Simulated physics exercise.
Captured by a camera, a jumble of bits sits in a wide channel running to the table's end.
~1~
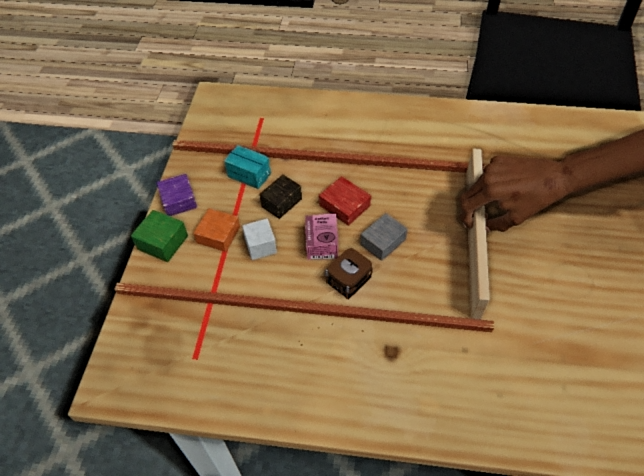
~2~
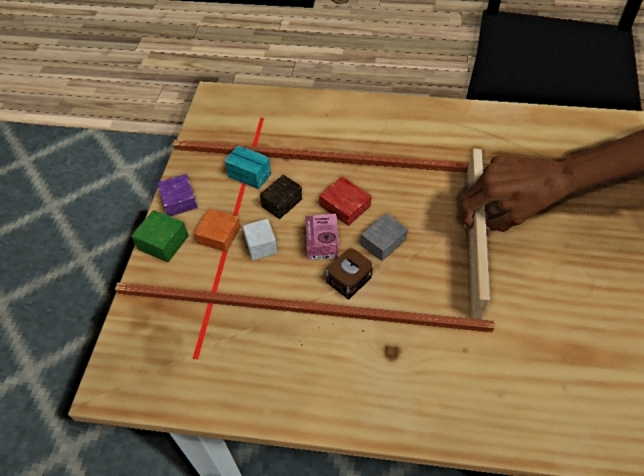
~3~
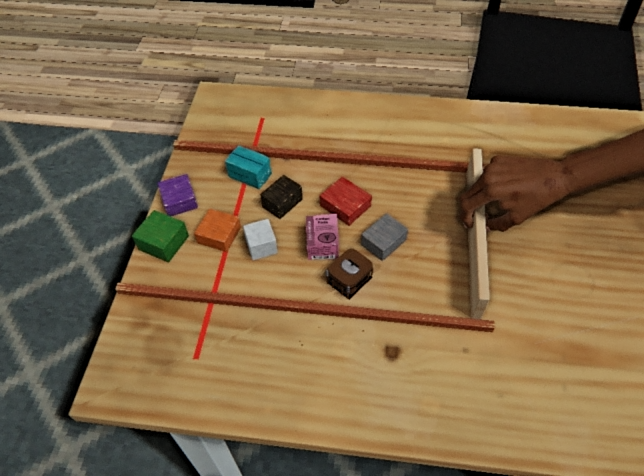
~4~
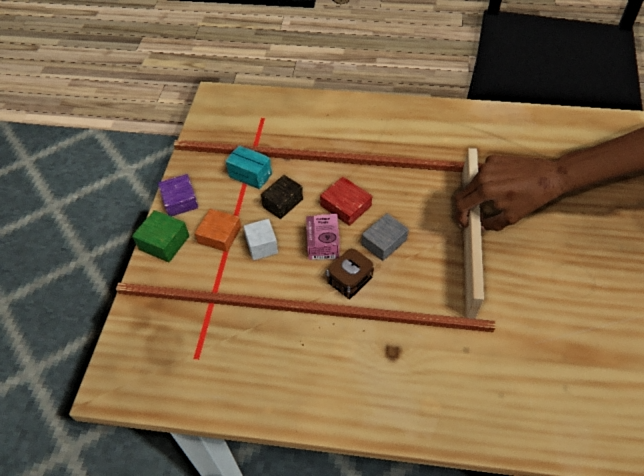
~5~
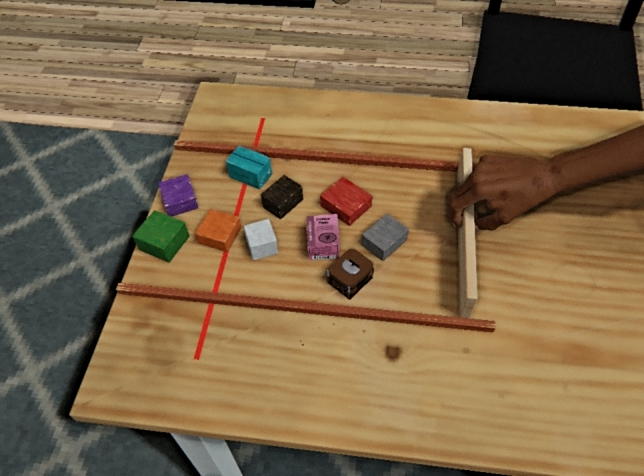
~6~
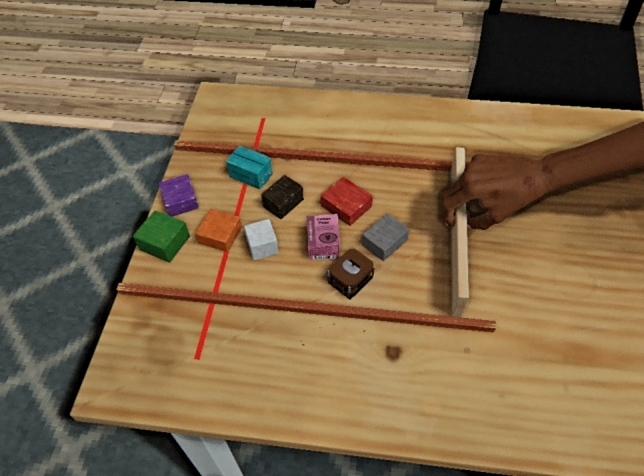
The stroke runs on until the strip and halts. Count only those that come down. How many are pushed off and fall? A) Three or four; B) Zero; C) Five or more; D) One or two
The answer is D.
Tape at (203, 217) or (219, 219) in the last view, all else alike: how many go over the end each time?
You'd get 4 the first time and 3 the second.
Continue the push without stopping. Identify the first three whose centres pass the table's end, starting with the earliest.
It runs the green block, the orange block, and lastly the purple block.
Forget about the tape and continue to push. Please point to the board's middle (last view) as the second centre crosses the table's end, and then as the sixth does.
It sits around (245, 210) and after that around (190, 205).
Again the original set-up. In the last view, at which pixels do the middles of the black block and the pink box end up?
The black block at (189, 192), the pink box at (185, 230).
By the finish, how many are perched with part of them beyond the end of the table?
Expected count: 1.
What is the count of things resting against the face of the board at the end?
It touches 4.
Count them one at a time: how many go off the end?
Count = 2.
Soon after, none off yet; green block at rest near (162, 236); purple block at rest near (179, 196); orange block at rest near (219, 230).
Then, none off yet; green block moving near (154, 236); purple block at rest near (179, 196); orange block moved about its own width near (197, 227).
At rest, the number that fall off is one or two; fallen, orange block and green block.
